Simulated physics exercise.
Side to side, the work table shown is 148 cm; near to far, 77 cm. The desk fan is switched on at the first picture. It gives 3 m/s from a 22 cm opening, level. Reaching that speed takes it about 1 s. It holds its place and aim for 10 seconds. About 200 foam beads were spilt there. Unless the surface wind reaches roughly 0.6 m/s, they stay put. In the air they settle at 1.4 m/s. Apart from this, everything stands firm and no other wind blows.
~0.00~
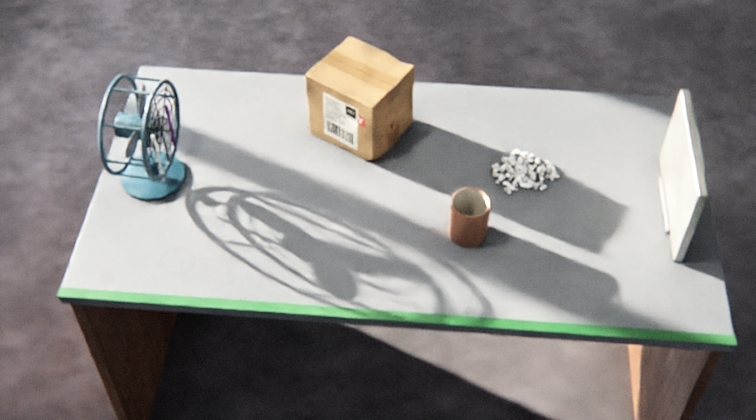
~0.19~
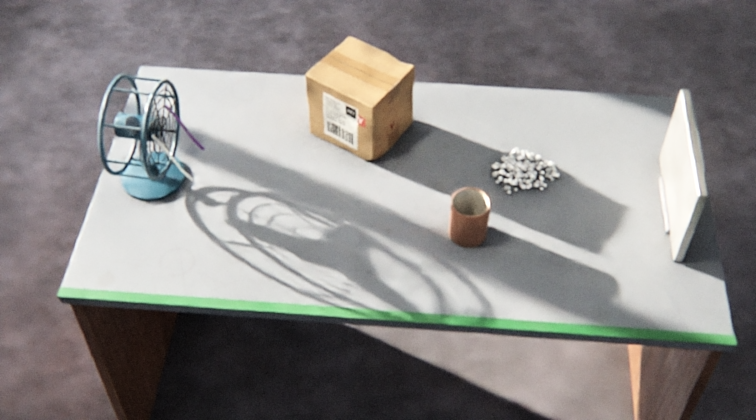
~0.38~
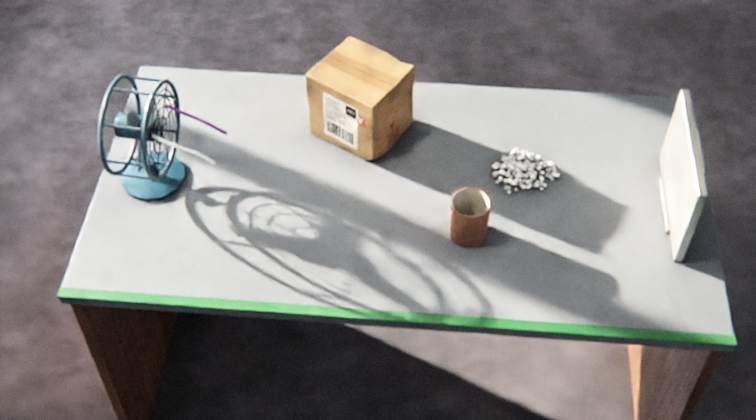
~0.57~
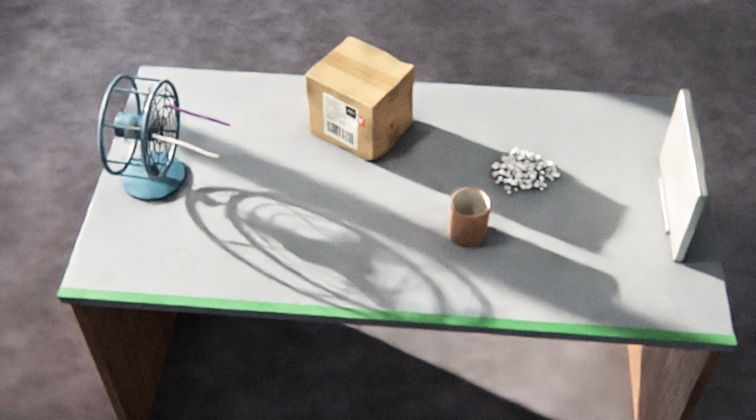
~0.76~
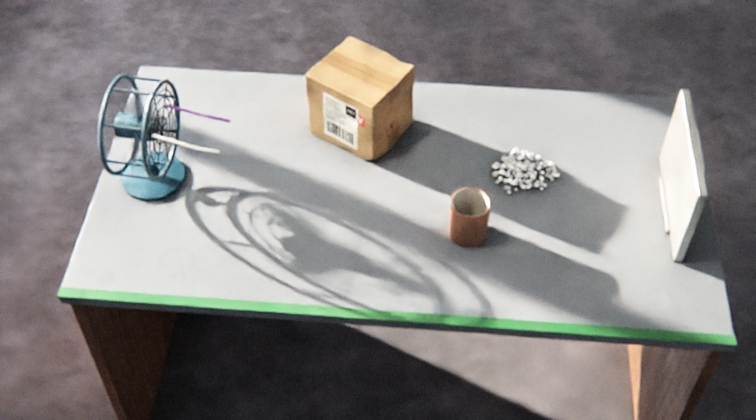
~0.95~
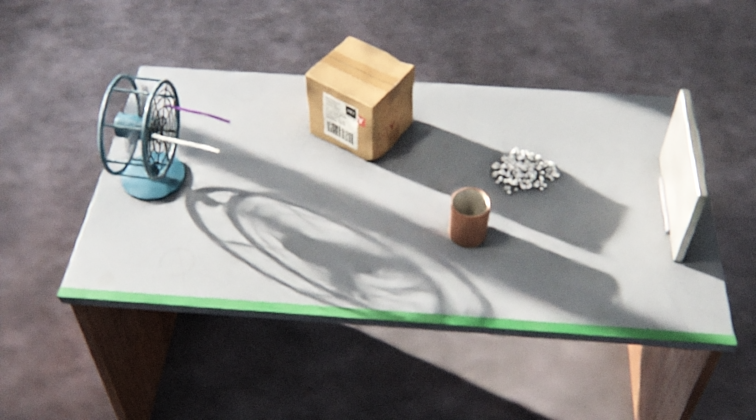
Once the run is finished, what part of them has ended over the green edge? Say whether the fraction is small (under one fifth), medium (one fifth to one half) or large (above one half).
Small, under one fifth.
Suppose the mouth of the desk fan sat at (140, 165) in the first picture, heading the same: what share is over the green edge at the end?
Then about 0 %.
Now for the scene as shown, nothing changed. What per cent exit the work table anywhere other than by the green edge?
It comes out at some 60 %.
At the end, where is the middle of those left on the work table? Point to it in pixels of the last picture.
I'd put it close to (541, 105) in the last view.
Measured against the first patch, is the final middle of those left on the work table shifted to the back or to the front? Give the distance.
So it moved toward the rear end, something like 25 centimetres.
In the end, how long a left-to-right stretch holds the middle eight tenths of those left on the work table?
20 centimetres or so.
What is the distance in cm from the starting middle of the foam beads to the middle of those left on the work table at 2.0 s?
It comes to near 25 cm.
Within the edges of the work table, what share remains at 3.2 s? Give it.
Around 30 %.
After 2.0 s the count stands so, 0 % are over the green edge; the middle of those still in play is near (541, 105).
After 3.2 s the count stands so, 1 % are over the green edge; the middle of those still in play is near (541, 105).
After 5.5 s the count stands so, 1 % are over the green edge; the middle of those still in play is near (541, 105).
After 10.0 s, at the end, 1 % are over the green edge; the middle of those still in play is near (541, 105).
